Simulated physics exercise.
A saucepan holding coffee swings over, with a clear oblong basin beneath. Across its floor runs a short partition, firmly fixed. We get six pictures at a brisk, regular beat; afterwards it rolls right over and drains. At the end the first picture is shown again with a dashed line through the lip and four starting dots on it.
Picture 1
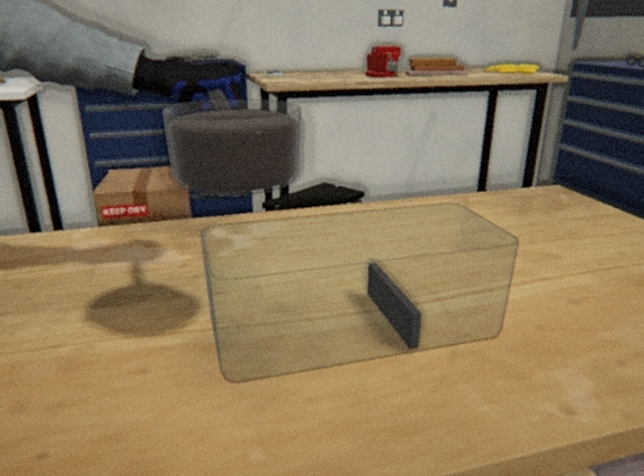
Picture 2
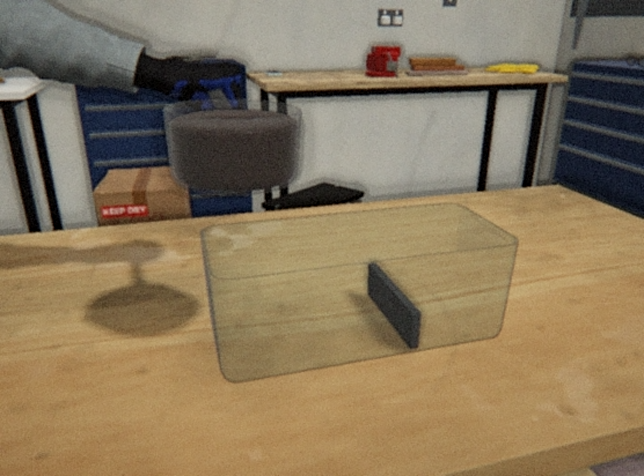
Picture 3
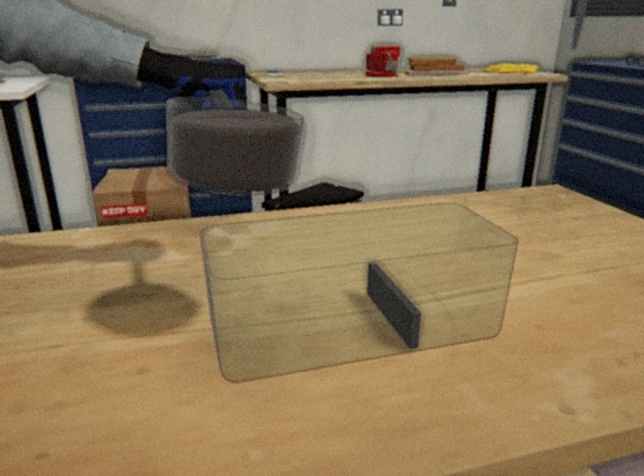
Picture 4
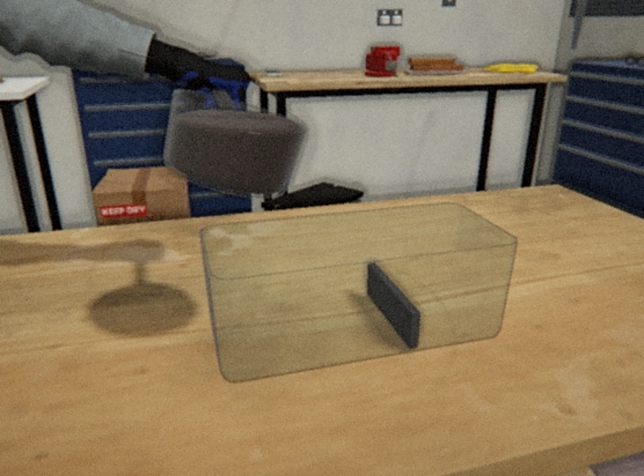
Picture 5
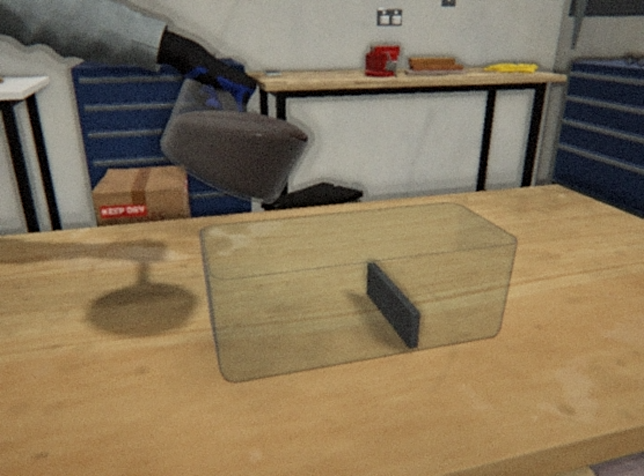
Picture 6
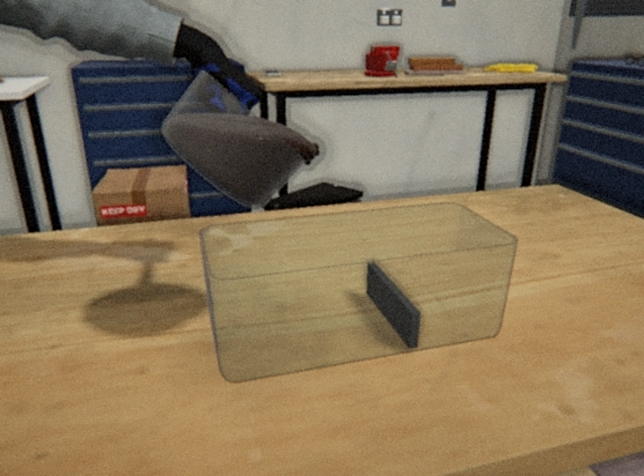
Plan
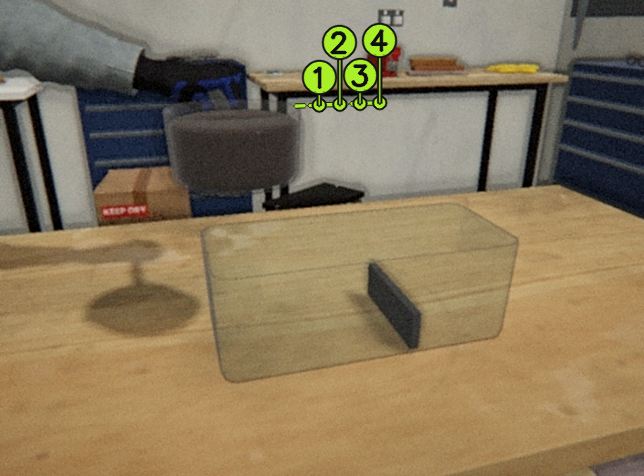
Gloved hand holding a pan of dark coffee above a clear basin with a short partition, then tilting it rightward until coffee crosses the lip.
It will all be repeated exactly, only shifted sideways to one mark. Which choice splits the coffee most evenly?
Dot 4 does it best.
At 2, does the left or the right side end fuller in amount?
The left side.
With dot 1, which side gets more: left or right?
More ends on the left.
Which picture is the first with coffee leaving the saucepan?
In picture 5.
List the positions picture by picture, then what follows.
Upright, lip at (296, 106); basin from (221, 379) to (498, 332); top of the wall at (393, 286); nothing has left yet, in the first picture.
Upright, lip at (297, 108); nothing has left yet, in the second picture.
Tipped about 8°, lip at (299, 114); nothing has left yet, in the third picture.
Tipped about 17°, lip at (302, 125); nothing has left yet, in the fourth picture.
Tipped about 29°, lip at (303, 139); coffee is over the lip, down to (303, 139), in the fifth picture.
Tipped about 43°, lip at (301, 156); coffee is over the lip, down to (306, 161), in the sixth picture.
In lime, 1 at (319, 105); 2 at (339, 104); 3 at (360, 103); 4 at (379, 102).
With 1, about 83 % ends left of the wall and 13 % right of it; 4 % is lost outside.
With 2, about 80 % ends left of the wall and 15 % right of it; 5 % is lost outside.
With 3, about 67 % ends left of the wall and 31 % right of it; 3 % is lost outside.
With 4, about 49 % ends left of the wall and 48 % right of it; 3 % is lost outside.
